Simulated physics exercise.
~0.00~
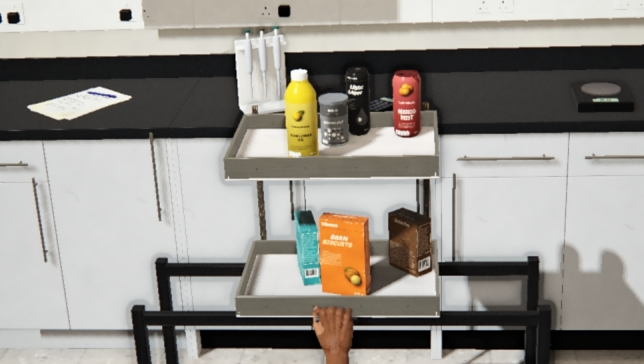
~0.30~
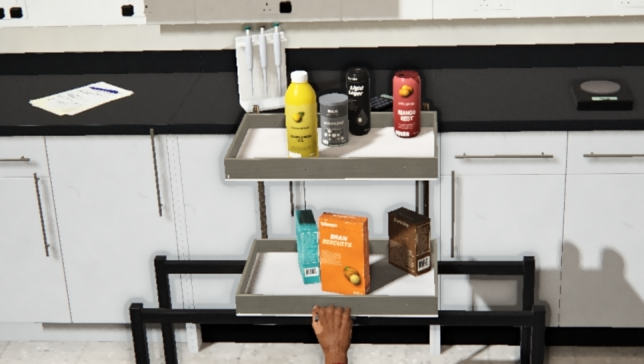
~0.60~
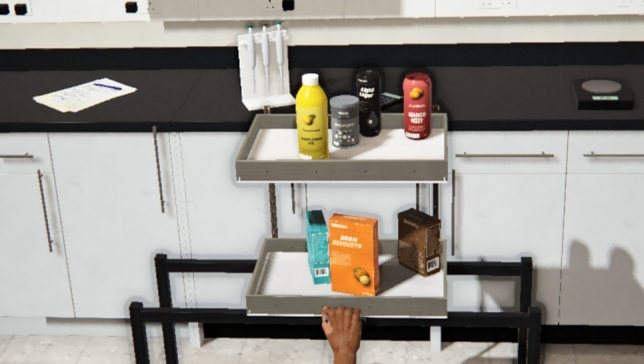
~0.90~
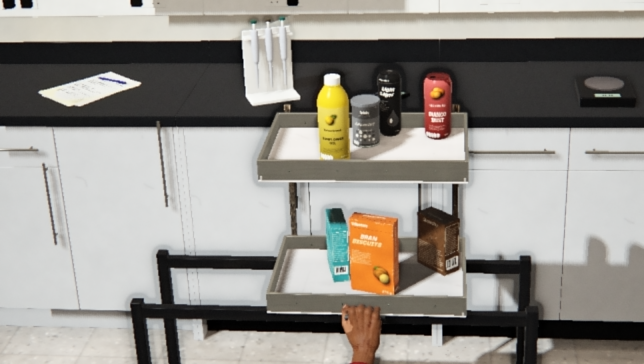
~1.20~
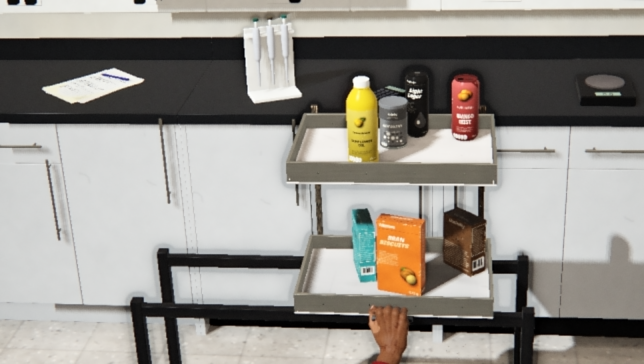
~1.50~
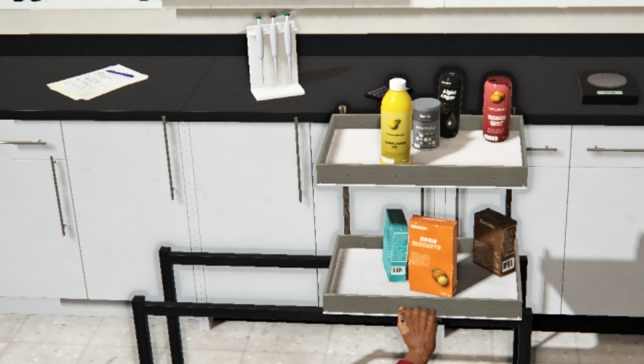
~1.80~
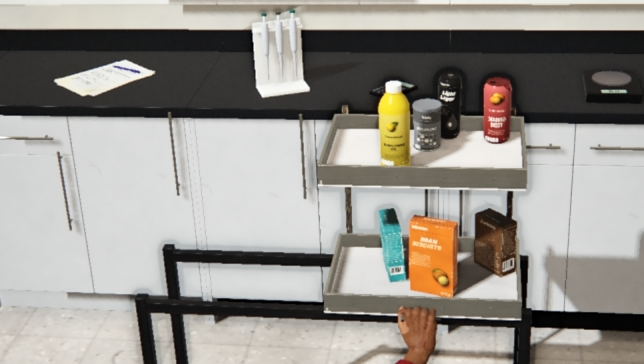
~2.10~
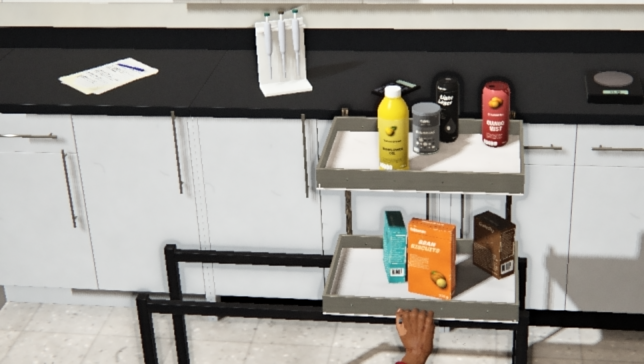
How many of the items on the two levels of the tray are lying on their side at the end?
None of them are lying down, as all the packets, the cans, the tin and the bottle are still upright on the tray.
